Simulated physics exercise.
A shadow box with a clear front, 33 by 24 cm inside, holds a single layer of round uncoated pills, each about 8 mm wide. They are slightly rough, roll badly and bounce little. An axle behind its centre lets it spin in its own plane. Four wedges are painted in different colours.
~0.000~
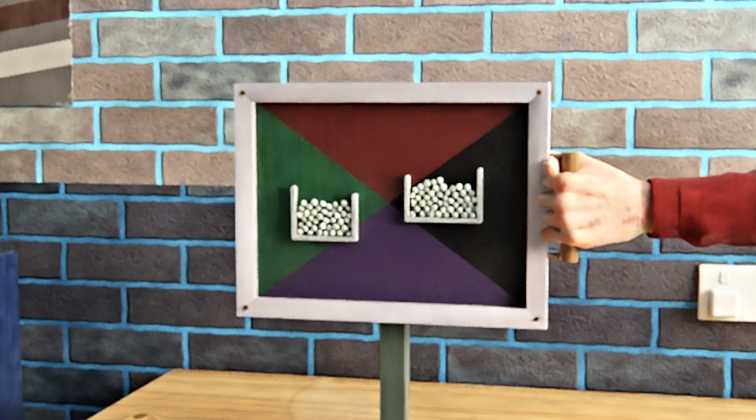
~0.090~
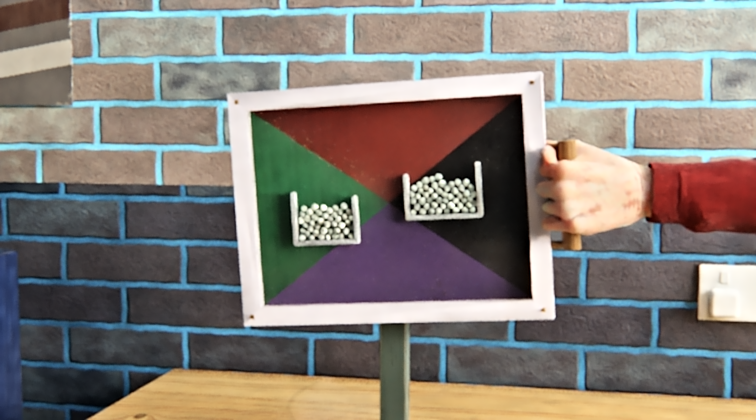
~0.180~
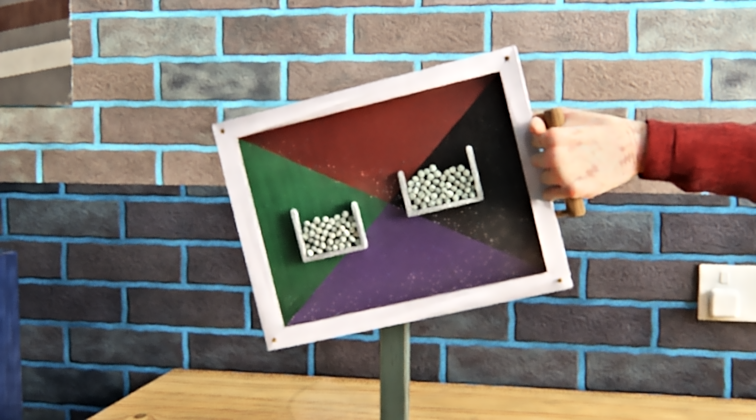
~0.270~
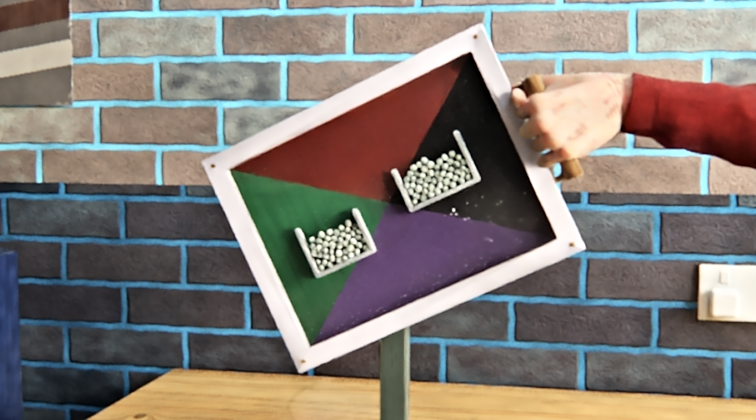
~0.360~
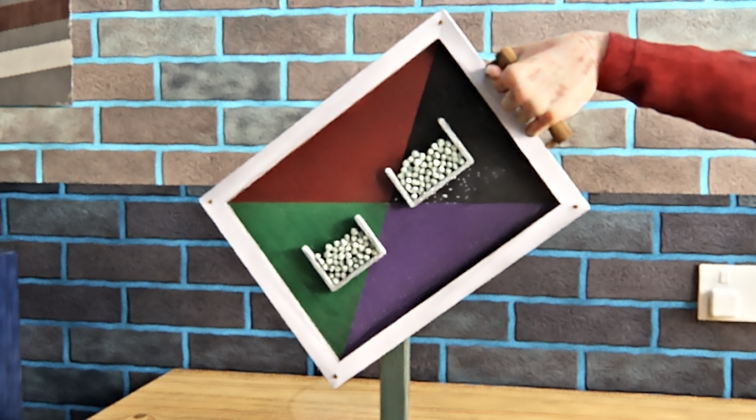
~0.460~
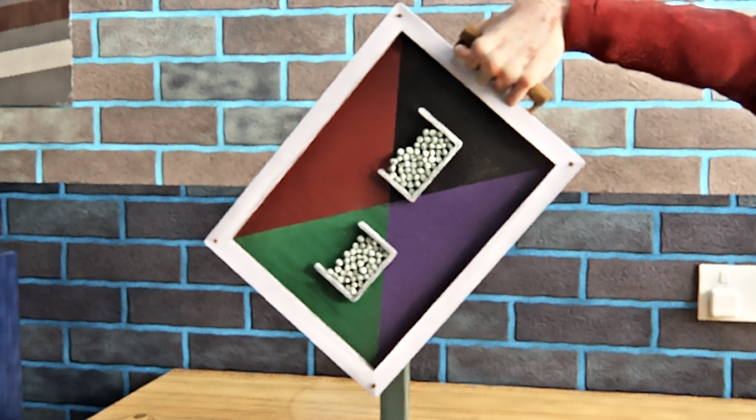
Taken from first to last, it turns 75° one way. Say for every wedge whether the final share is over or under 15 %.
Red: Under; purple: Under; green: Over; black: Over 15 %.
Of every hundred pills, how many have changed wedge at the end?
Roughly 20 per cent.
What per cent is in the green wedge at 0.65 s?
Some 45 per cent.
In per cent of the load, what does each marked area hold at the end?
Red wedge: 0; purple wedge: 0; green wedge: 65; black wedge: 35.
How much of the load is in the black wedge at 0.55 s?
Some 50 per cent.
After 0.55 s, it stands 61° anticlockwise; the pills' middle is in line with and 1 cm below the centre; red 5 %, green 45 %, black 50 %.
After 0.65 s, it stands 72° anticlockwise; the pills' middle is in line with and 1 cm below the centre; red 5 %, green 45 %, black 45 %.
After 0.73 s, it stands 75° anticlockwise; the pills' middle is in line with and 2 cm below the centre; red 10 %, green 50 %, black 40 %.
Settled by 2.3 s, it stands 75° anticlockwise; red 0 %, purple 0 %, green 65 %, black 35 %.
